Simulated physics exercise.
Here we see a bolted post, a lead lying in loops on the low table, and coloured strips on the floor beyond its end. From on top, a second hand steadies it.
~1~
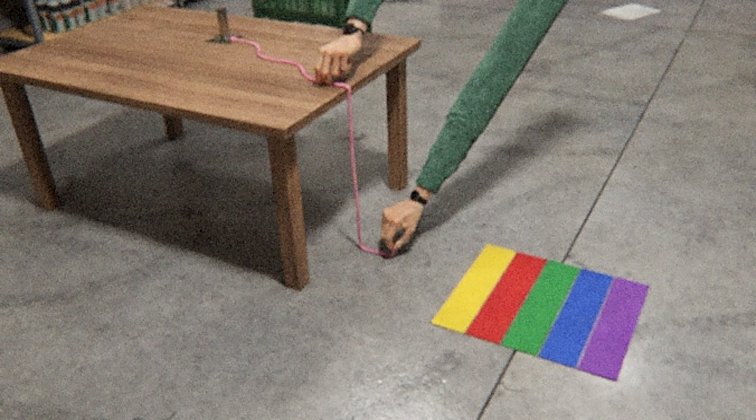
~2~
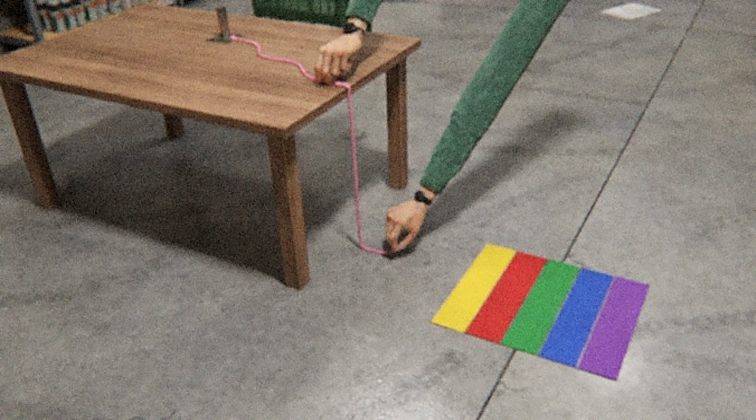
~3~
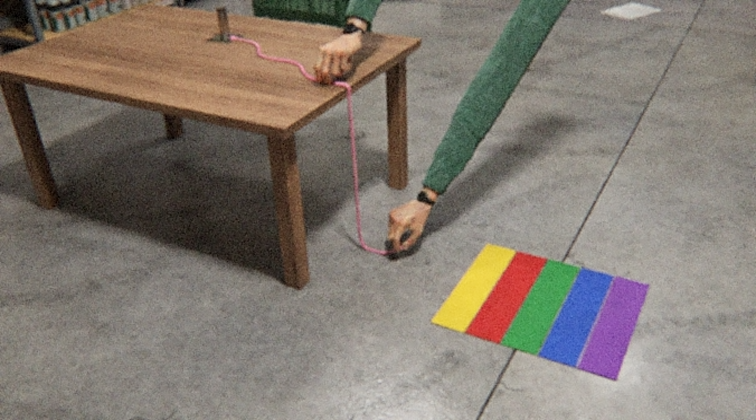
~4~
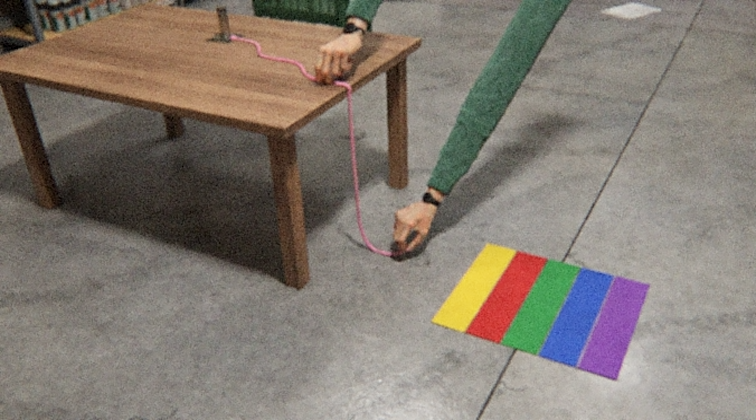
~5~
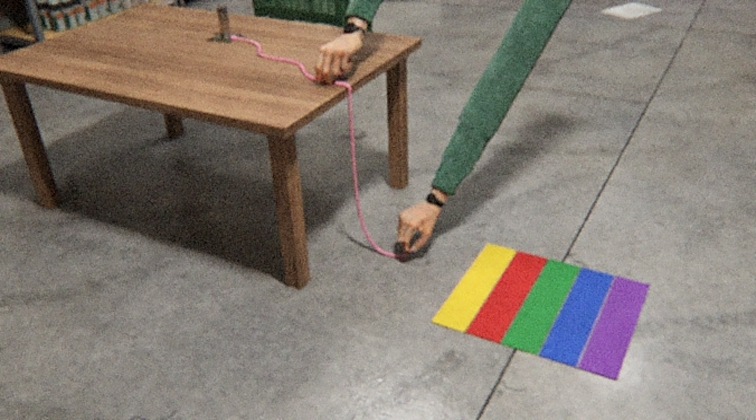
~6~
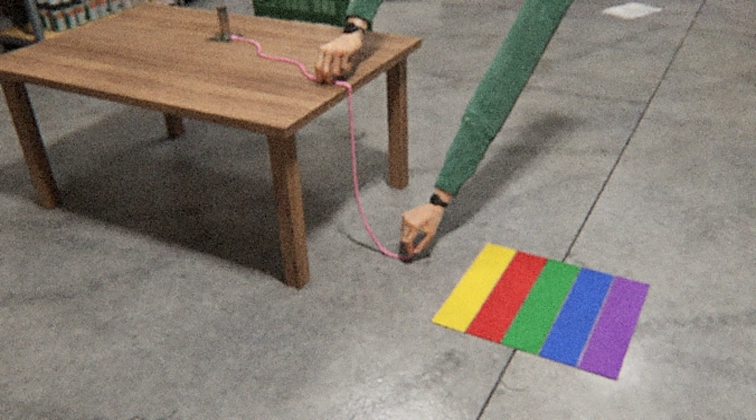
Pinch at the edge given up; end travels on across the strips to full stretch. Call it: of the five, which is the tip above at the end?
The red strip.
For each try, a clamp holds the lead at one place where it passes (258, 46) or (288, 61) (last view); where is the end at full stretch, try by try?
Per try (px, approx.): (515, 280); (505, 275).
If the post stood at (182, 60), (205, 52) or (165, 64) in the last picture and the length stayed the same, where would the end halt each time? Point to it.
In order, near (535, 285), (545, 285) and (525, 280).
A little later, end near (460, 263); short of the strips.
Next, end near (495, 273); over yellow.
When it is tight, end near (517, 279); over red. Over red.
